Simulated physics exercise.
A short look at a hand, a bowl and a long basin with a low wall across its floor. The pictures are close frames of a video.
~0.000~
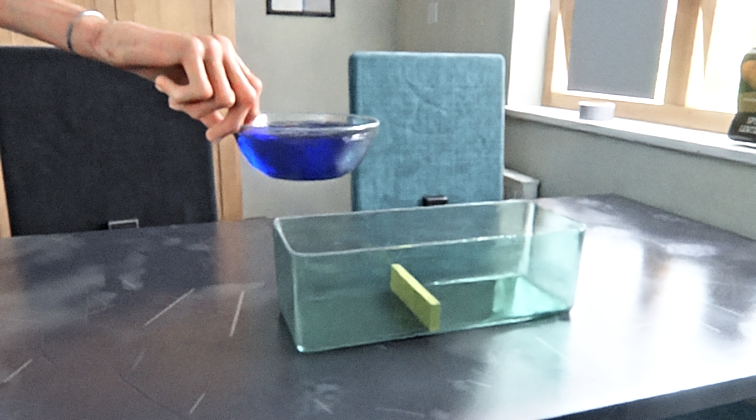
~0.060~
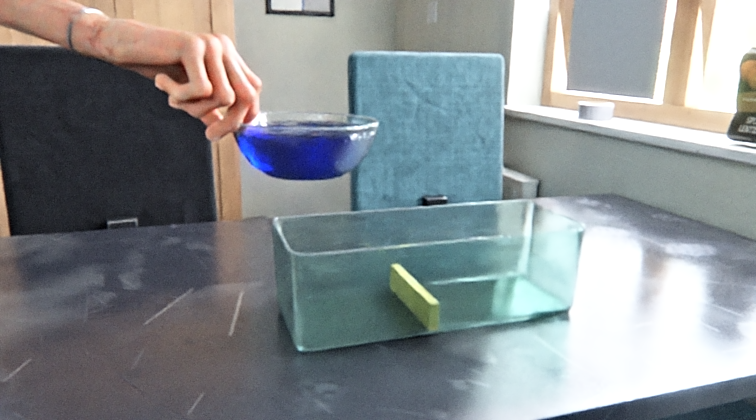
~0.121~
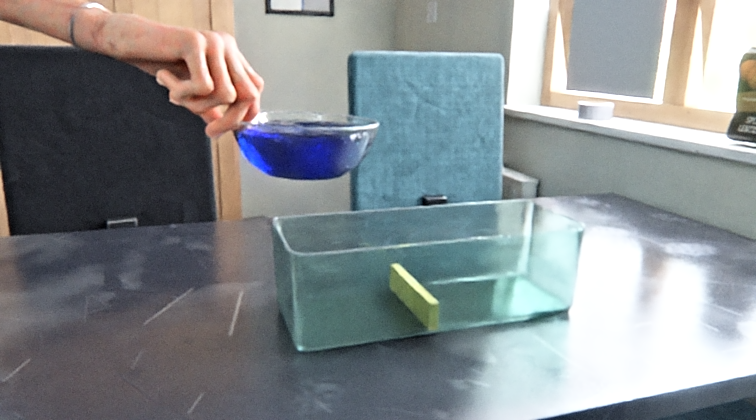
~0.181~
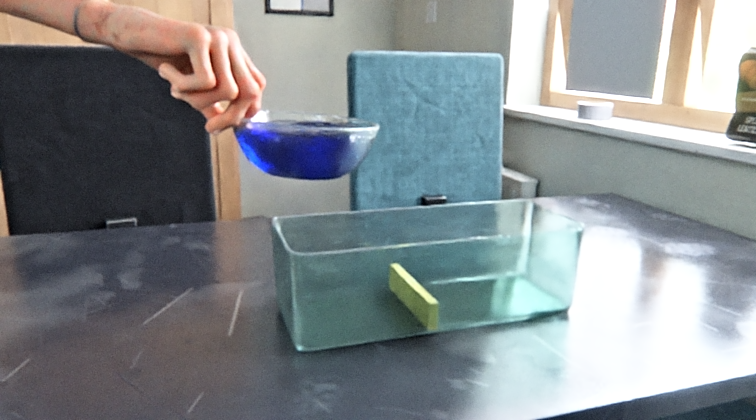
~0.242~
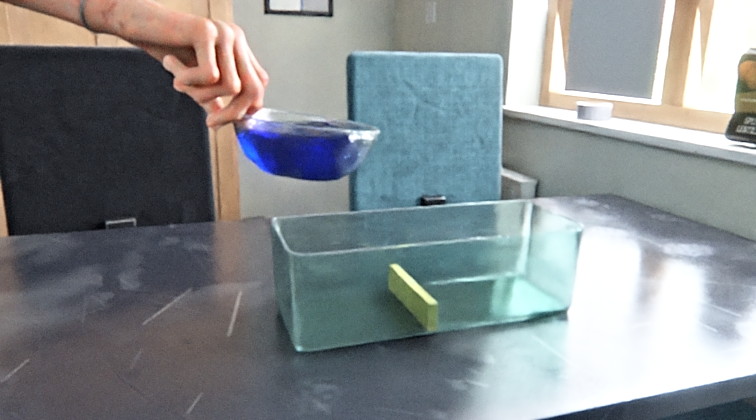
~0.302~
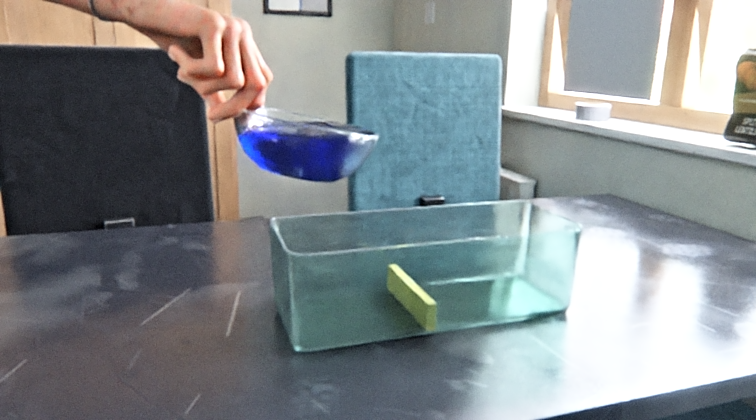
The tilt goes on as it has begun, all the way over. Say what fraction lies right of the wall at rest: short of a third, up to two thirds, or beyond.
The share right of the wall is between a third and two thirds.
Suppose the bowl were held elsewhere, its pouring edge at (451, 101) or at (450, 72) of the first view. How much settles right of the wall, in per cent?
First some 95, then 95 per cent.
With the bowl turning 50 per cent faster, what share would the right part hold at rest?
Near 45 %.
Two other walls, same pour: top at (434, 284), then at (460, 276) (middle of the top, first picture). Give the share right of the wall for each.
Roughly 20 per cent, and 10 per cent.
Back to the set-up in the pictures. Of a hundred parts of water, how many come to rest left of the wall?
Near 45 %.
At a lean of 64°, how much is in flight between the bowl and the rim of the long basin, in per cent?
Roughly 25 in a hundred.
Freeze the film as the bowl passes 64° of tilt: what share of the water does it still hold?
About 25 per cent.
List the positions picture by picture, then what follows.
In the first picture, it leans 0°; its right rim is at (374, 121); the water meets the walls at (236, 130) and (369, 127); the long basin's rim runs from (282, 238) to (556, 215); the wall's top is at (413, 283).
In the second picture, it leans 0°; its right rim is at (374, 121); the water meets the walls at (235, 129) and (369, 127).
In the third picture, it leans 2°; its right rim is at (374, 123); the water meets the walls at (236, 129) and (369, 127).
In the fourth picture, it leans 4°; its right rim is at (374, 125); the water meets the walls at (236, 128) and (369, 128).
In the fifth picture, it leans 8°; its right rim is at (374, 130); the water meets the walls at (237, 129) and (370, 129).
In the sixth picture, it leans 12°; its right rim is at (373, 135); the water meets the walls at (239, 129) and (371, 130); 1 per cent is over the edge.
A moment on, the bowl is tipped part way and 27 per cent is still to pour, 14 is left of the wall and 32 right of it.
Next, the bowl is tipped on its side and 0 per cent is still to pour, 44 is left of the wall and 55 right of it.
Then the bowl is tipped right over and 0 per cent is still to pour, 45 is left of the wall and 55 right of it.
Later the bowl is tipped right over and 0 per cent is still to pour, 45 is left of the wall and 55 right of it.
Finally, 45 per cent lies left of the wall, 55 right of it and 0 outside.
